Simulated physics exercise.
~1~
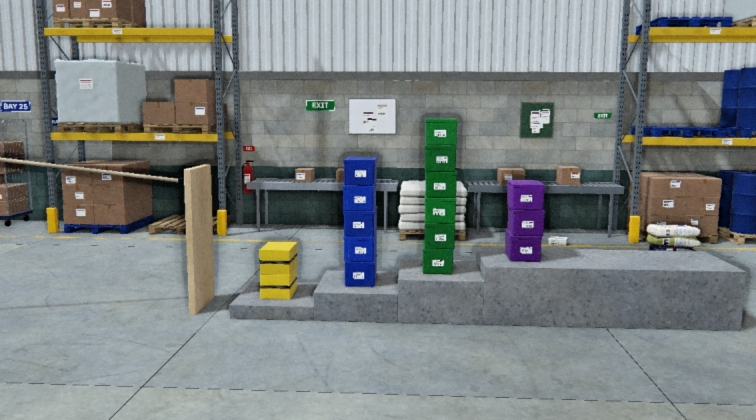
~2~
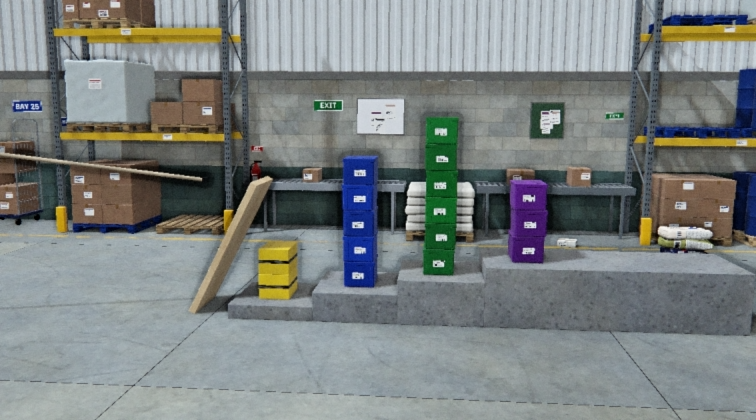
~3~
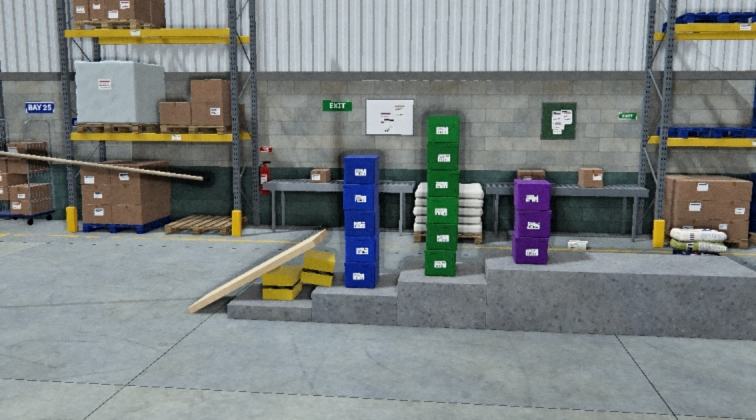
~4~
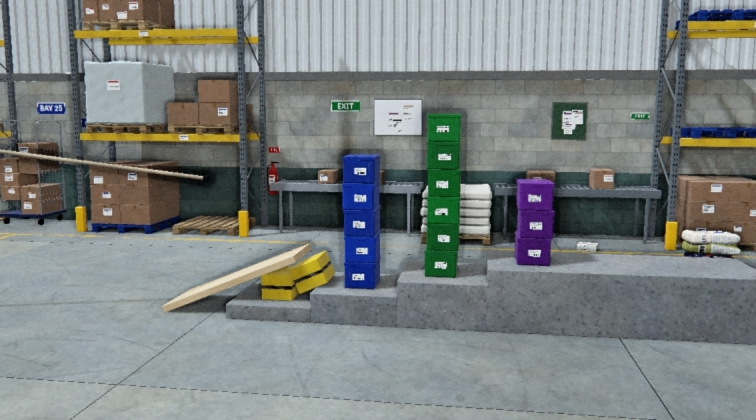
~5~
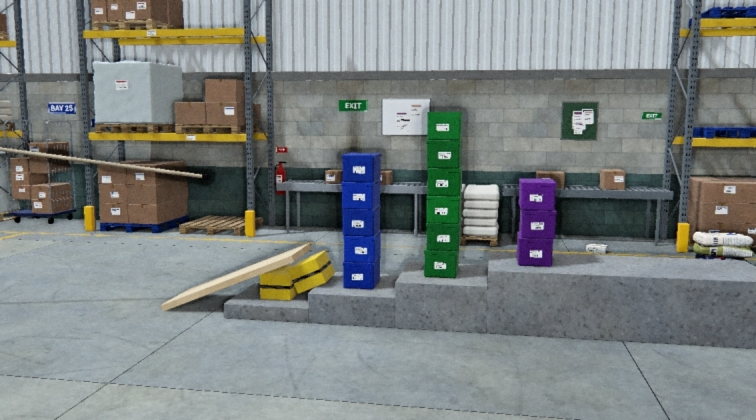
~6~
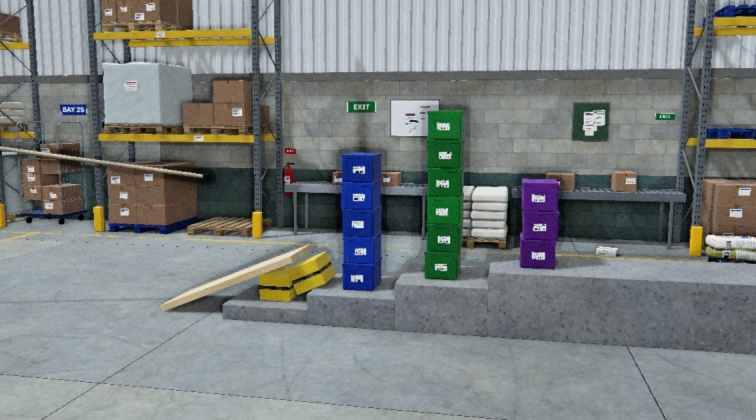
At first, a pale board stands upright at the left of a warehouse floor, beside yellow, blue, green and purple piles of totes on rising grey steps, with a long pole reaching in from the left. The board tips right, towards the short yellow pile, while the pole stops behind it. It comes down on the yellow totes and knocks them askew. The board then slips back a little to the left and settles at a slant against them. At the end, the yellow totes lie tilted in a heap, while the blue, green and purple piles still stand.
